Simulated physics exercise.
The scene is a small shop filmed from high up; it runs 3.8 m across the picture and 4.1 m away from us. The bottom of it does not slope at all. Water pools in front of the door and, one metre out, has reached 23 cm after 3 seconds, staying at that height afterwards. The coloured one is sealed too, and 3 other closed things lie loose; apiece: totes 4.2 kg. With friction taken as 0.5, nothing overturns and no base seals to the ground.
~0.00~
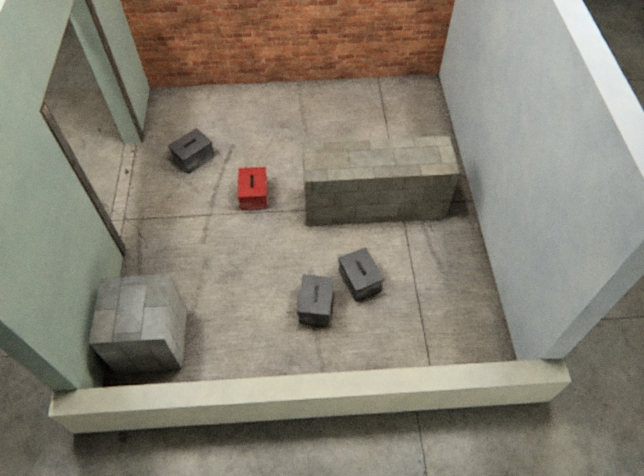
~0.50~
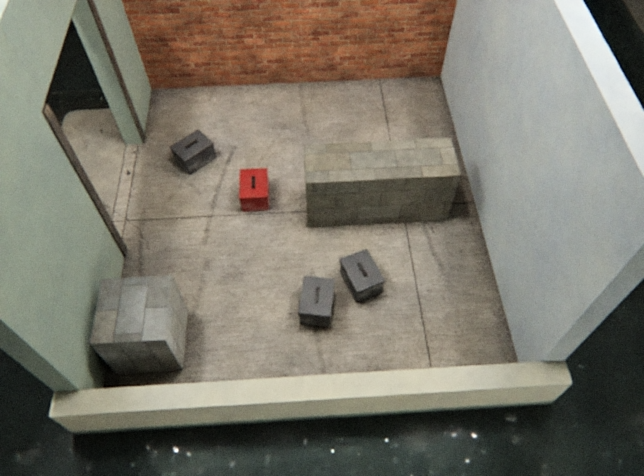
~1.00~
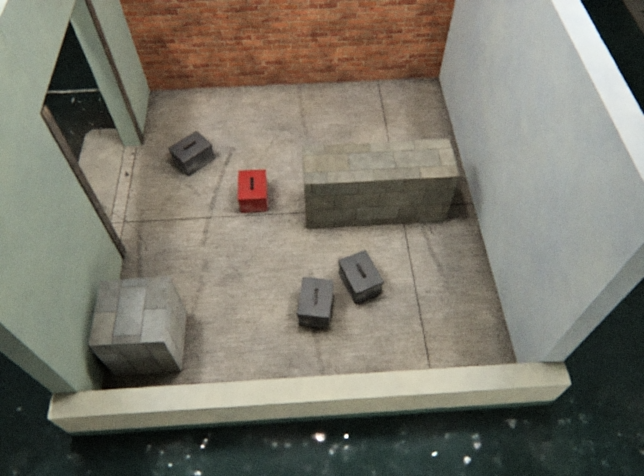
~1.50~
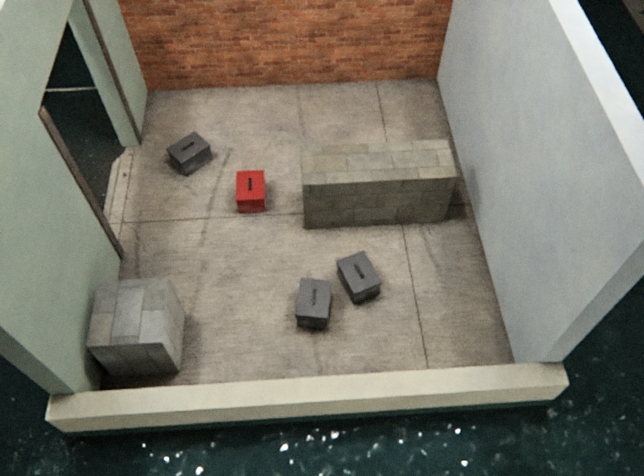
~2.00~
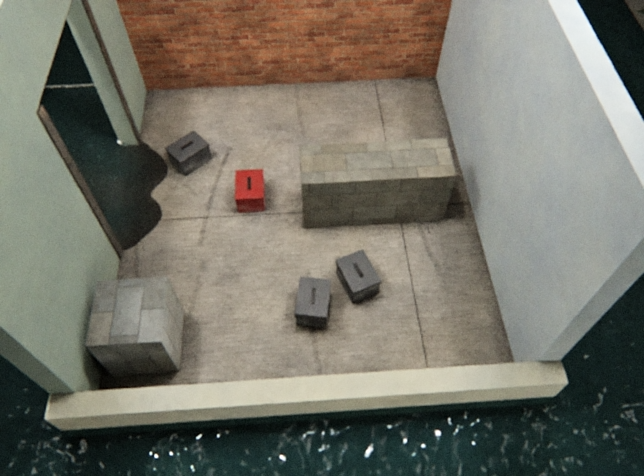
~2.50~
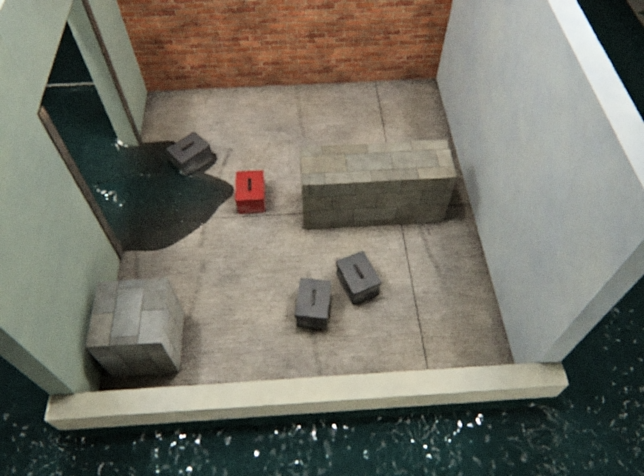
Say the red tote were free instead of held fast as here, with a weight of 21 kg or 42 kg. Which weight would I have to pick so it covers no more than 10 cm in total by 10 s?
Pick the larger one.
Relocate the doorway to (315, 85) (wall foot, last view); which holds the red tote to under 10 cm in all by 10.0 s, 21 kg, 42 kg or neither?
Under that setup, the heavy option is needed.
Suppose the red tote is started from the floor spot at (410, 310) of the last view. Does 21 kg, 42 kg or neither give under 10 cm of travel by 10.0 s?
Note: Heavier only OK.
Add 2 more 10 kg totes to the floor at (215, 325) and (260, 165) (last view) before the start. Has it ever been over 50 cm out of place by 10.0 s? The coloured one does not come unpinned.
Order as asked: Stays within / goes beyond.
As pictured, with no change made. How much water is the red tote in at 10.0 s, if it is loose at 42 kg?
Something like 16 centimetres.
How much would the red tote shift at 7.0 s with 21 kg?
It would be some 40 cm from its spot.
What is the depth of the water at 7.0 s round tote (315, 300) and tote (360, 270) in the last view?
Depths: Near 11 cm, then near 11 cm.
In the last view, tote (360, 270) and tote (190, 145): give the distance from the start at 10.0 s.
They've ended up 60 cm and 150 cm away, in that order.
After 3.5 s the red tote would be 4 cm from its start with 21 kg and 0 cm from its start with 42 kg; 8 cm of water round it then.
After 4.5 s the red tote would be 32 cm from its start with 21 kg and 0 cm from its start with 42 kg; 8 cm of water round it then.
After 7.0 s the red tote would be 39 cm from its start with 21 kg and 0 cm from its start with 42 kg; 8 cm of water round it then.
After 10.0 s the red tote would be 40 cm from its start with 21 kg and 0 cm from its start with 42 kg; 16 cm of water round it then.
